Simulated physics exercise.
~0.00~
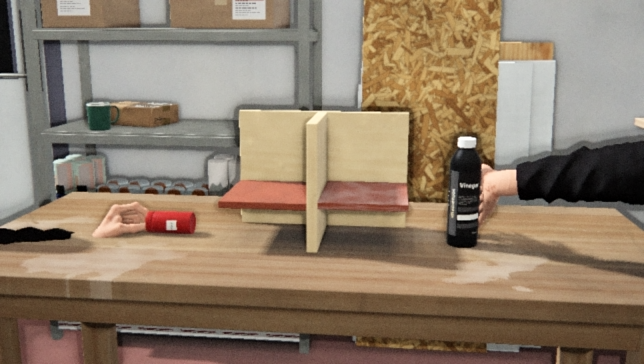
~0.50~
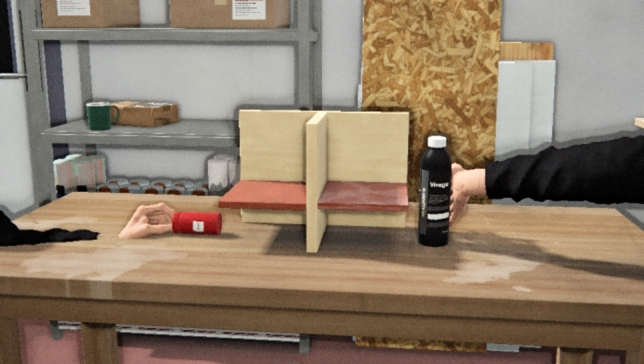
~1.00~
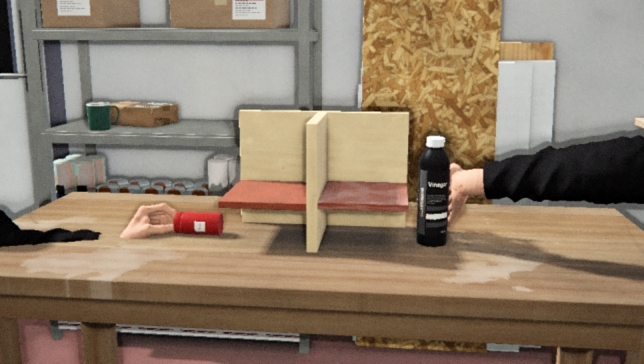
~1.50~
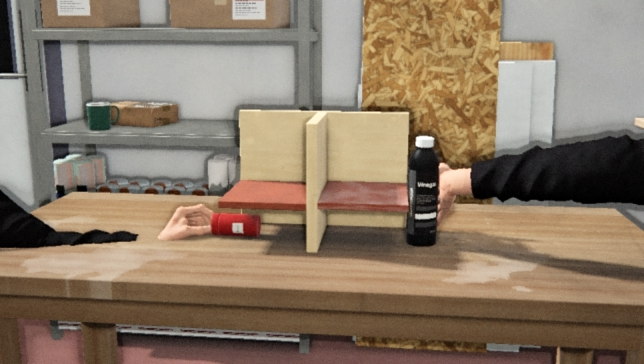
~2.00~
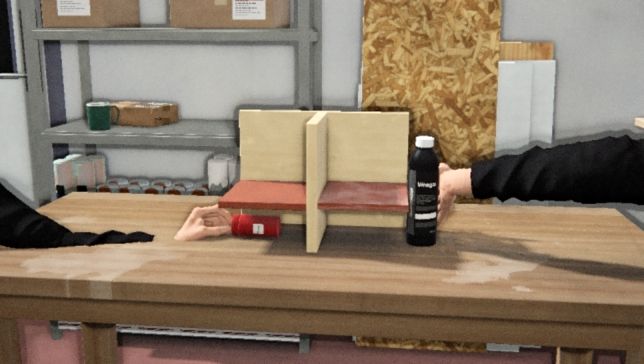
On a wooden workbench in front of metal shelving, a hand on the left slides a red can on its side rightward under a low red shelf, while a hand on the right pushes an upright black bottle leftward until it stops at the shelf's edge.
